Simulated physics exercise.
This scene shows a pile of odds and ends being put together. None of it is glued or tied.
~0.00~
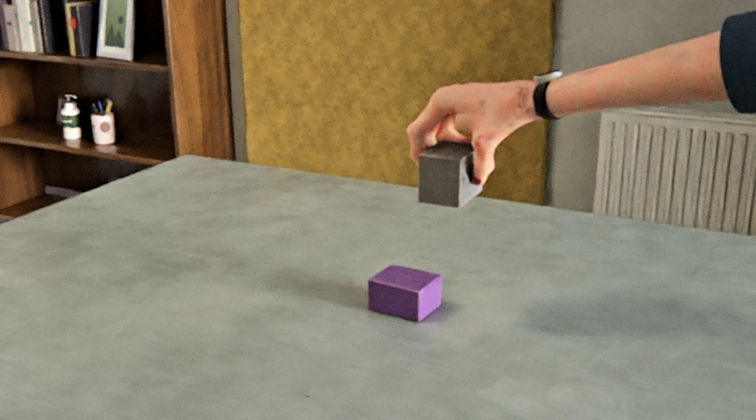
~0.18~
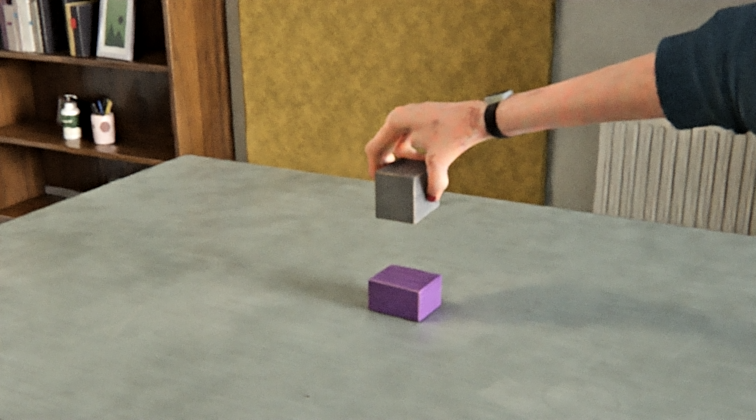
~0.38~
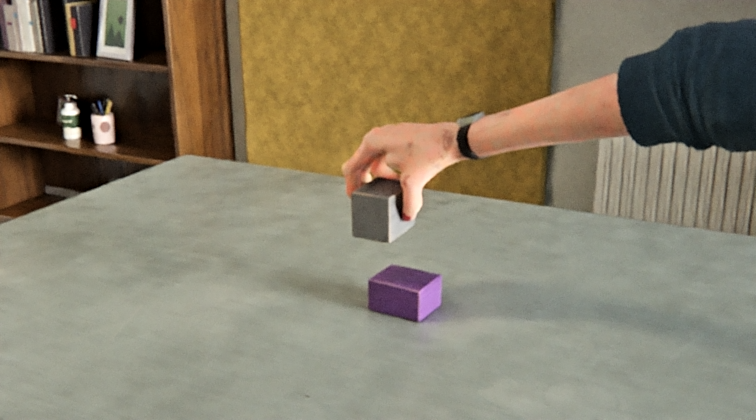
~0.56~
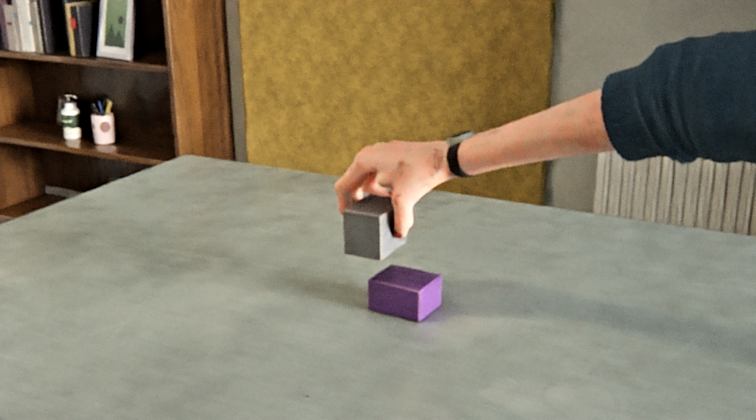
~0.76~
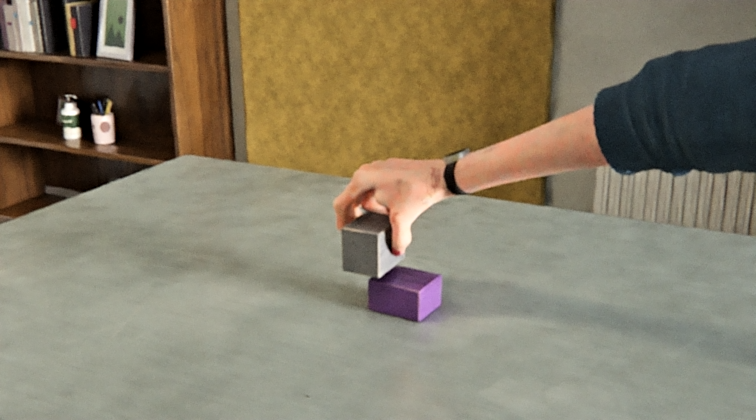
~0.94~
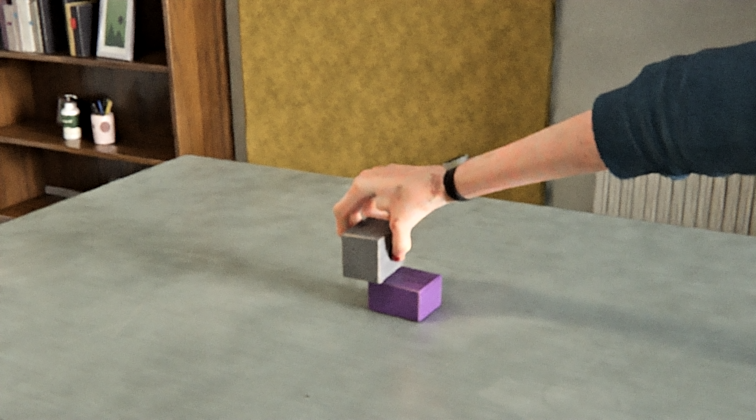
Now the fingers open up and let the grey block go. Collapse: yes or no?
Collapse: Yes.
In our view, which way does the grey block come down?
It shifts to the viewer's left.
By 1.24 s, grey block now fallen.
By 1.94 s, nothing new.
By 3.24 s, grey block resting near (338, 274).
When it is over (4.0 s), fallen, grey block; purple block as before. End places, in pixels of the last picture, grey block near (338, 274). The pile gives way.
